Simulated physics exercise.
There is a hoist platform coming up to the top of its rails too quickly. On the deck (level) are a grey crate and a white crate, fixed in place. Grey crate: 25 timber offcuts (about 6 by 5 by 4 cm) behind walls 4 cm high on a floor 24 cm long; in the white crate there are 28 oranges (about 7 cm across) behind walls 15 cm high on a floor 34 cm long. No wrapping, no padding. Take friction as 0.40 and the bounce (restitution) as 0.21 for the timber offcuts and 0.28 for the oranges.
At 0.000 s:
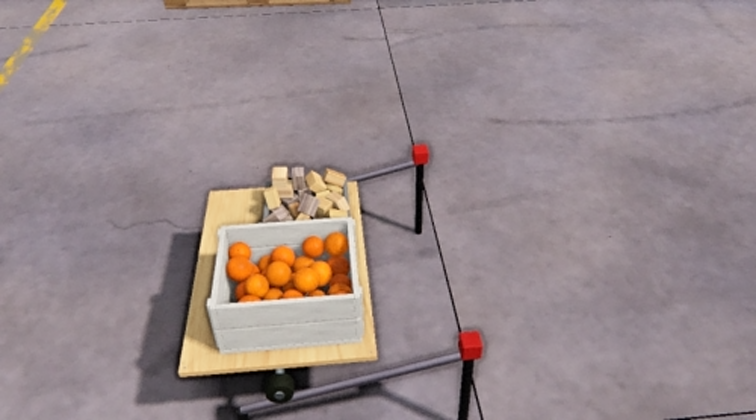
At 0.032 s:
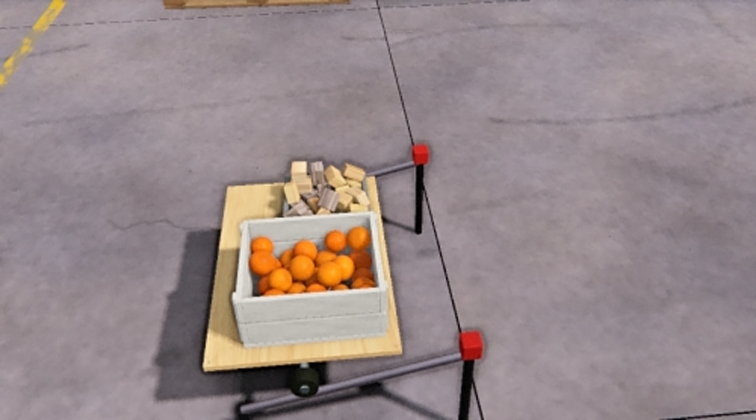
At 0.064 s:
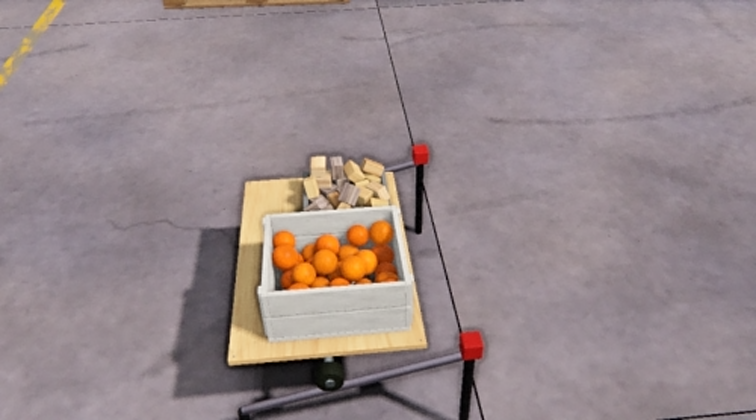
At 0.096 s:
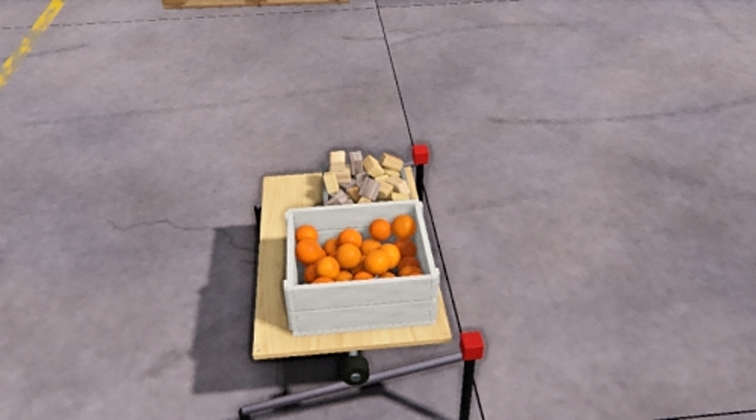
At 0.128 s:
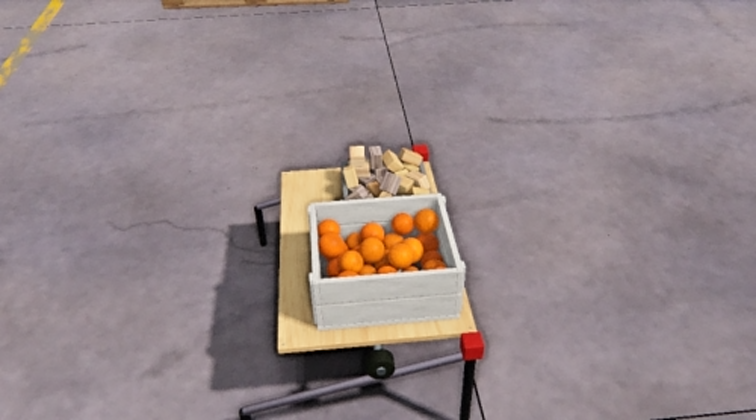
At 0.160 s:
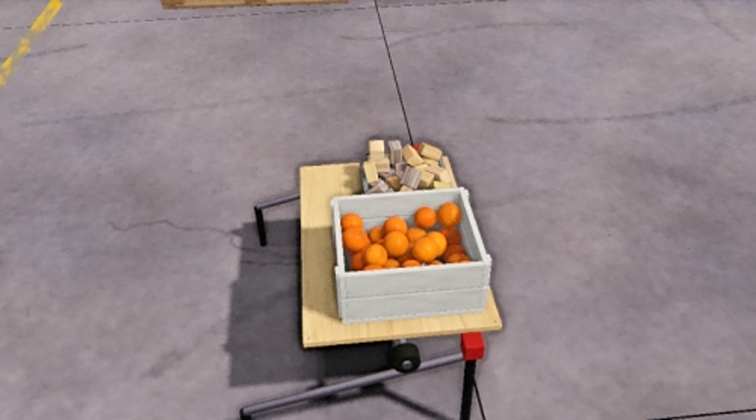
On a grey concrete floor with dark seams and a yellow stripe at upper left, the view looks down from a raised angle. A pale wooden deck carries a white crate of oranges in front and a pile of timber offcuts behind, beside rails with red-capped posts. The loaded deck slides steadily rightward and slightly up the rails, its contents staying in place, while the floor view stays nearly unchanged.
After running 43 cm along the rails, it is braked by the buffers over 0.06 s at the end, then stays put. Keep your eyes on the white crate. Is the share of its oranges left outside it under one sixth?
The count thrown out is lower than a sixth.
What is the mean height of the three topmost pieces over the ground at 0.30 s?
Their middles sit some 54 cm up.
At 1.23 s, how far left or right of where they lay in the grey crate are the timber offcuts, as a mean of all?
Mean shift: Around 26 cm, to the right.
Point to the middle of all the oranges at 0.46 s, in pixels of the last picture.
(456, 250).
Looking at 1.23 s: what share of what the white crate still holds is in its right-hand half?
About 60 per cent.
After 0.18 s, braking begins.
After 0.30 s, 5 of 25 out of the grey crate and 0 of 28 out of the white crate.
After 0.46 s, 9 of 25 out of the grey crate and 0 of 28 out of the white crate.
After 0.68 s, 9 of 25 out of the grey crate and 0 of 28 out of the white crate.
Final count (at 1.23 s), 9 of 25 out of the grey crate and 0 of 28 out of the white crate. Asked share, 0 of 28, 0 per cent.
